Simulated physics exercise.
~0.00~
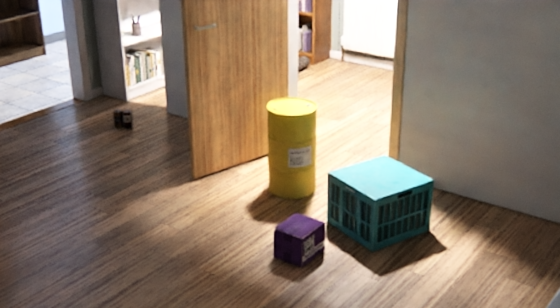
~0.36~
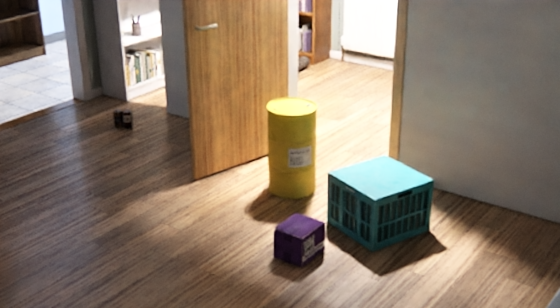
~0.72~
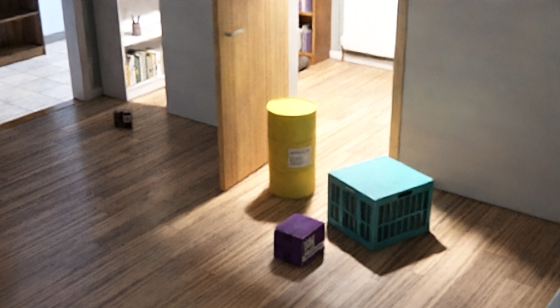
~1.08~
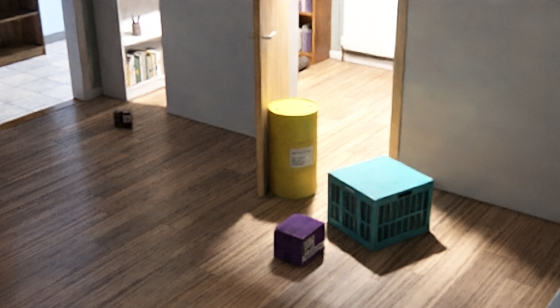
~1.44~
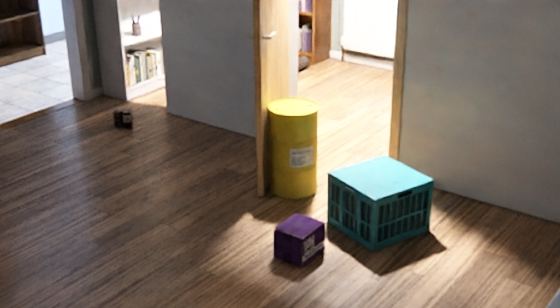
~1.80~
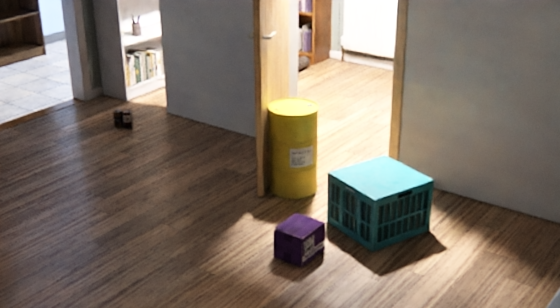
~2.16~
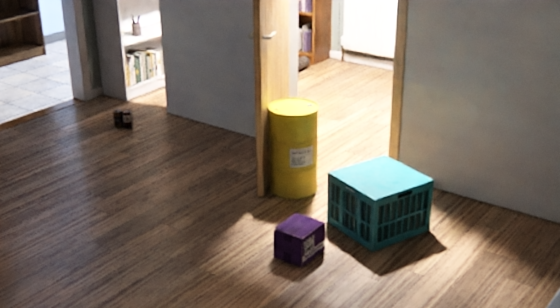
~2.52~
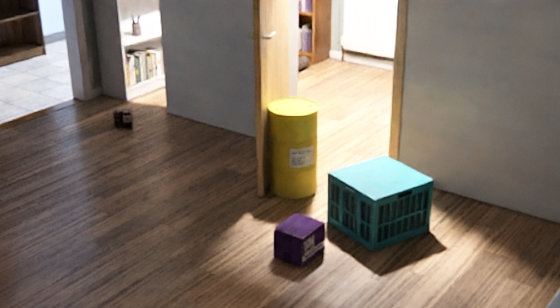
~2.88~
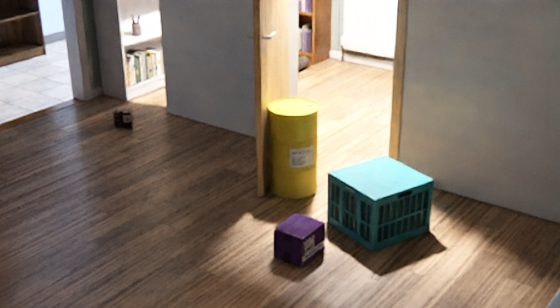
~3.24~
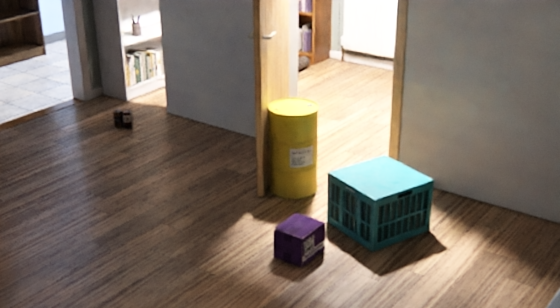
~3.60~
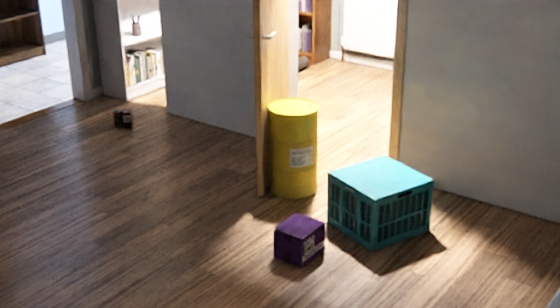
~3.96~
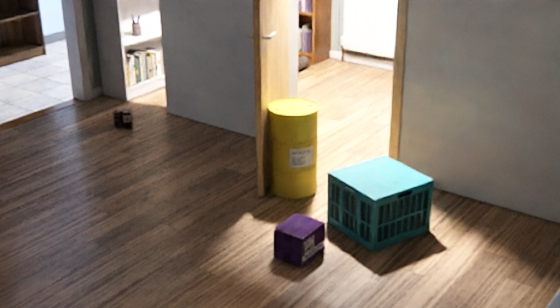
The door swings partway toward closing, then stops against the yellow drum and stays open.
